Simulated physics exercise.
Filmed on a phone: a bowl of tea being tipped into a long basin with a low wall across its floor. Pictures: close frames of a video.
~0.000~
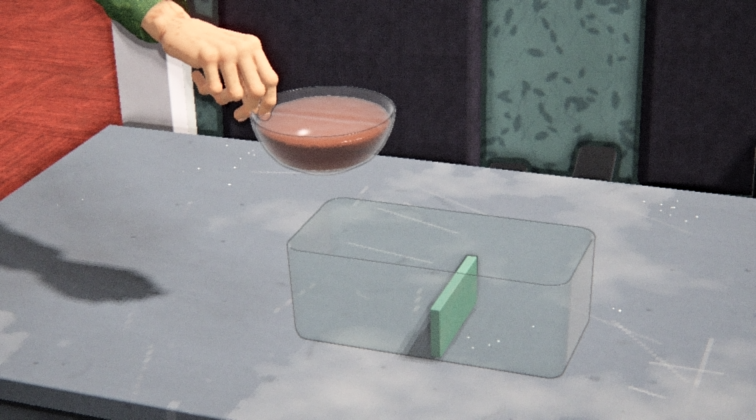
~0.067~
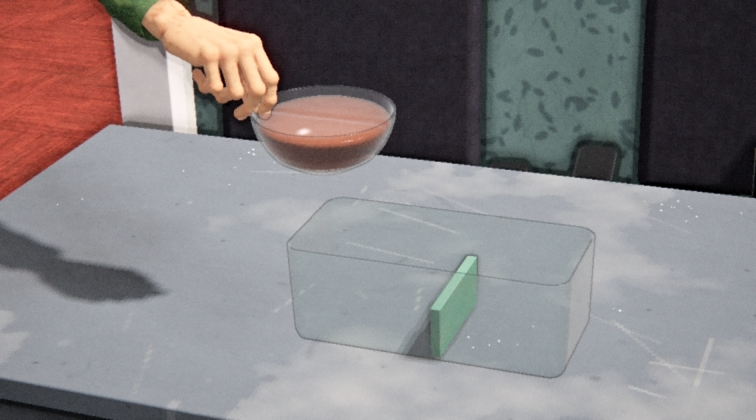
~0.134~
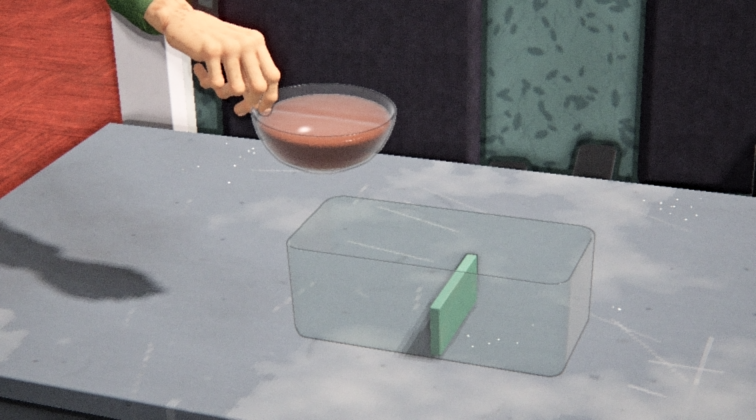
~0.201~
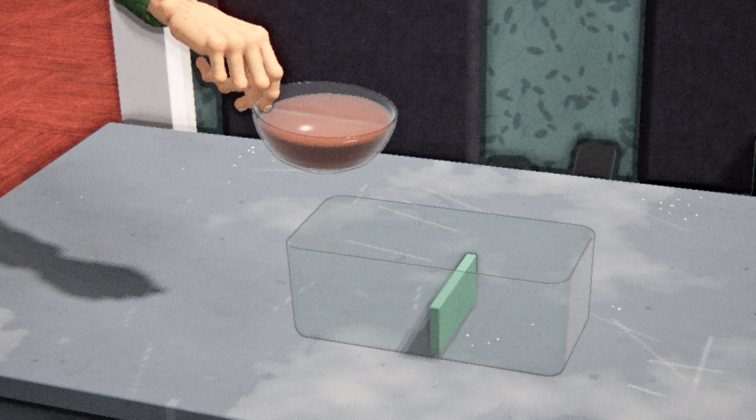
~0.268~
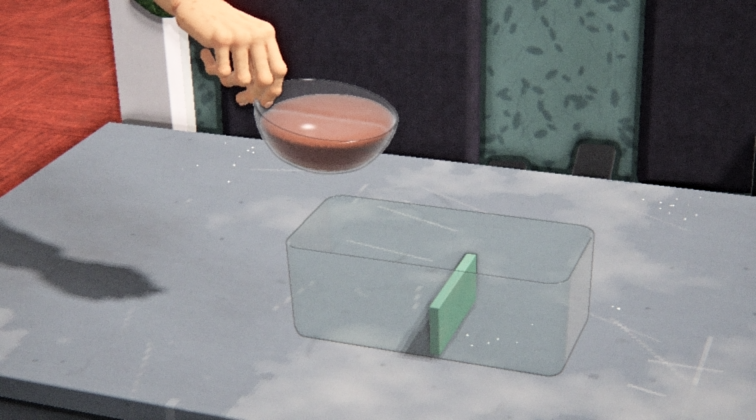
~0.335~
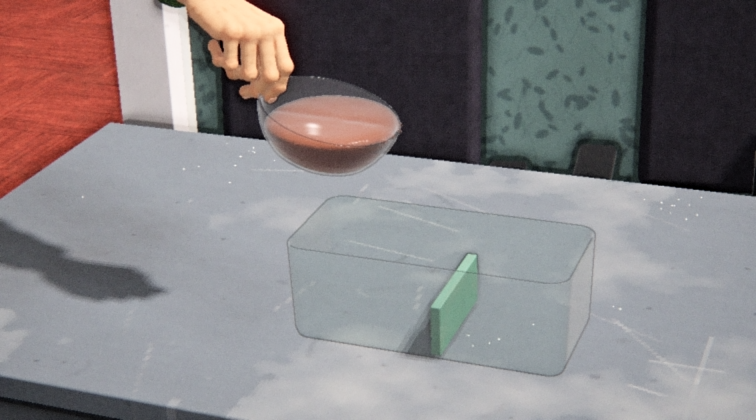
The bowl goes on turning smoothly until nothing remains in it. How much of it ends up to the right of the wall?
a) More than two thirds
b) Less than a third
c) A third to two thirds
Less than a third (b).
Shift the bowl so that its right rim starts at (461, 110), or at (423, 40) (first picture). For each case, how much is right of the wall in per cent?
Estimate, in order: 95 and 85 per cent.
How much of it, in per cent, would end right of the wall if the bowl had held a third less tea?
About 5 %.
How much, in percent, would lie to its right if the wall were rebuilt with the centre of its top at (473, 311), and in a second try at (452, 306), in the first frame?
15 % then 45 %.
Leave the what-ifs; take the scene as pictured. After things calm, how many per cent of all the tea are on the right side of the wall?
Estimate: Some 25 per cent.
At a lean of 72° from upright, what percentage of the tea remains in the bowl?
Around 20 in a hundred has not poured out yet.
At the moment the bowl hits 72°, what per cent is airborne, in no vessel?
25 %.
A moment on, the bowl is tipped part way and 20 per cent is still to pour, 33 is left of the wall and 23 right of it.
Next, the bowl is tipped right over and 0 per cent is still to pour, 73 is left of the wall and 26 right of it.
Then the bowl is tipped right over and 0 per cent is still to pour, 73 is left of the wall and 26 right of it.
Later the bowl is tipped right over and 0 per cent is still to pour, 73 is left of the wall and 26 right of it.
At rest 73 per cent lies left of the wall, 26 right of it and 1 outside.
